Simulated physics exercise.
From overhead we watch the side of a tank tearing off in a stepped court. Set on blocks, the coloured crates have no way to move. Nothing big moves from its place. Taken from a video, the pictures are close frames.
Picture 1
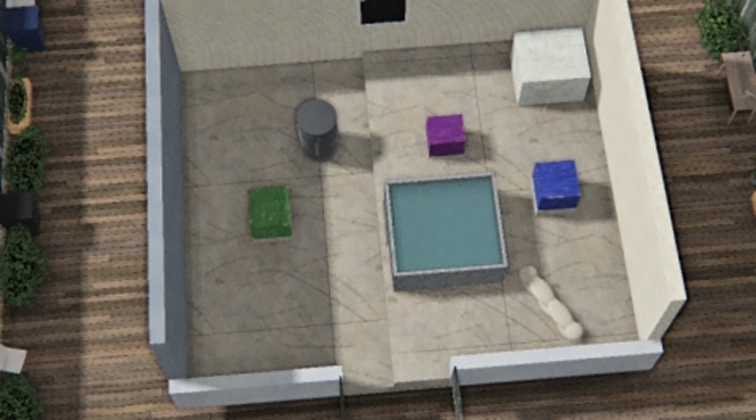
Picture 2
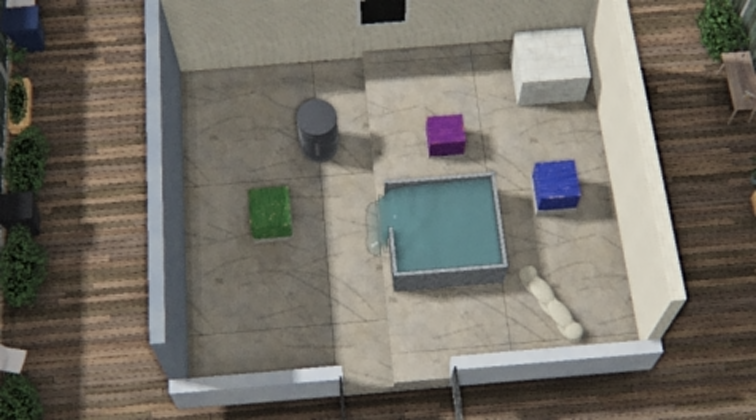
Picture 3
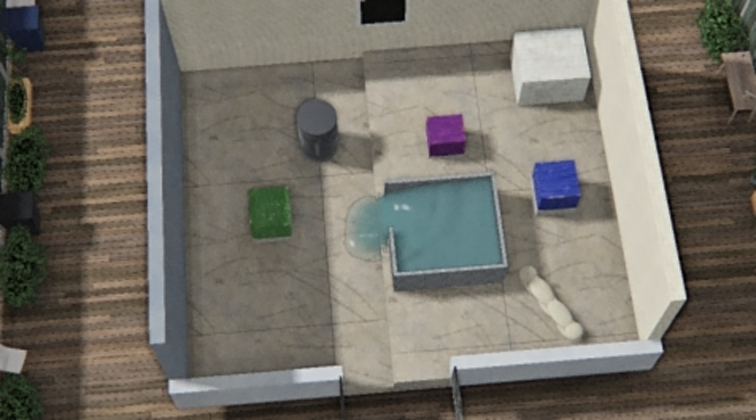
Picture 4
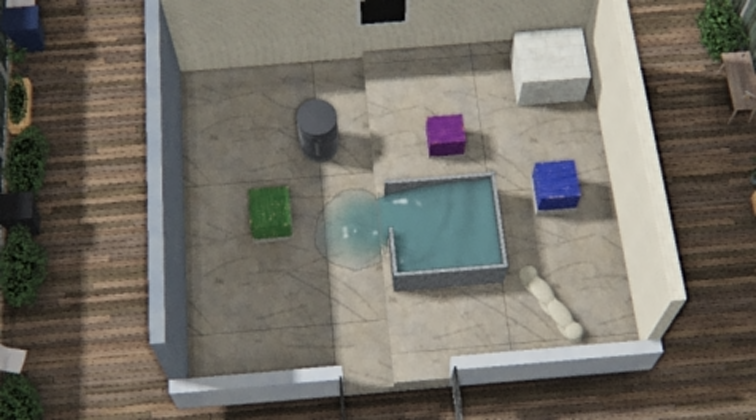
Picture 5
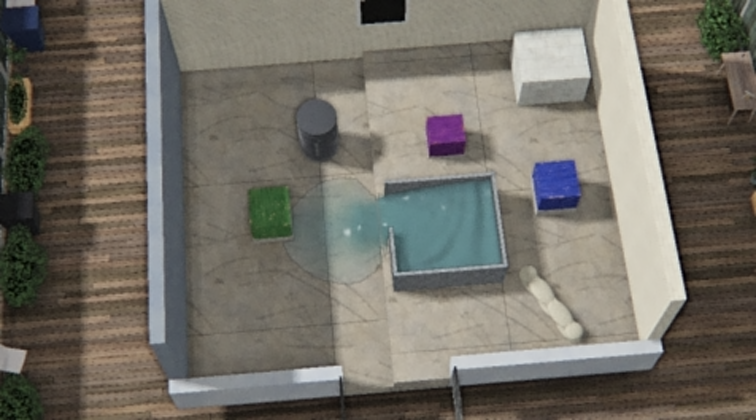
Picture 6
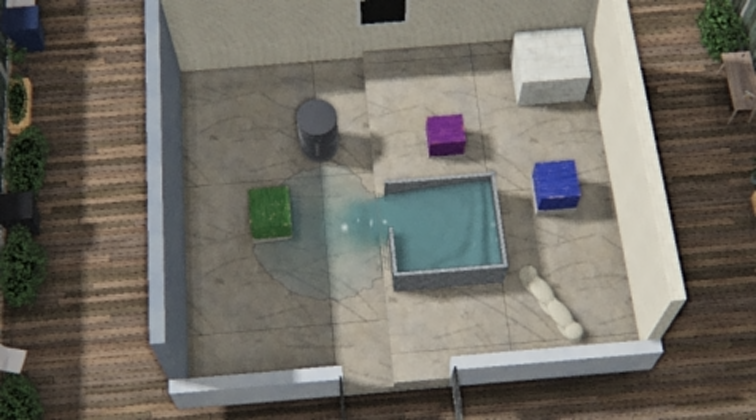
A walled court with a pale stone floor, set amid wooden planking, is seen from overhead, with a square grey-rimmed tank of teal water right of its centre. A green crate sits to the left, a dark grey barrel behind it, purple and blue crates and a white block to the right. The tank's left side opens and water pours out, spreading leftward in a widening, thinning sheet around the green crate, while the crates stay still.
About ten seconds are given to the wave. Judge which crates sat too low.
The blue crate was not too low. The green crate was too low. The purple crate was not too low.
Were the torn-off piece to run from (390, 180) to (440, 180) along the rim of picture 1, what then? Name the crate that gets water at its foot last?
Last in line is the green one.
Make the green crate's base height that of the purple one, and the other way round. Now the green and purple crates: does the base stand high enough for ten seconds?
Result: Green crate gets splashed; purple crate comes through fine.
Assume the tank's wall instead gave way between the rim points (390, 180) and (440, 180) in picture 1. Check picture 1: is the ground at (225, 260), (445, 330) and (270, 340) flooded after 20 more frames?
One by one, they turn out not soaked, not soaked and not soaked.
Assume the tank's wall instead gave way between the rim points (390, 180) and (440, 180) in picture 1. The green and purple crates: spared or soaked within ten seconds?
Result: Green crate not reached, purple crate reached.
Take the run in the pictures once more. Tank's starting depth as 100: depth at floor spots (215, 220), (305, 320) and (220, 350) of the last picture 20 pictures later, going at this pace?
Respectively near 4, 2 and 25 per cent.
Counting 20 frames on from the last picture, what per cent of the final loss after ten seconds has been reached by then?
Close to 0 out of every hundred.
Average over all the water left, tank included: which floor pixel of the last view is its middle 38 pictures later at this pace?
The centre of mass sits at about (308, 216).
A moment on, water covers 20 % of the floor; the blue crate not reached, the green crate water round its plinth, the purple crate not reached.
Next, water covers 35 % of the floor; the blue crate not reached, the green crate water round its plinth, the purple crate not reached.
Then, water covers 40 % of the floor; the blue crate not reached, the green crate water round its plinth, the purple crate not reached.
Later, water covers 50 % of the floor; the blue crate not reached, the green crate water round its plinth, the purple crate not reached.
In the end, water covers 50 % of the floor; the blue crate stayed above the water, the green crate was topped, the purple crate stayed above the water.
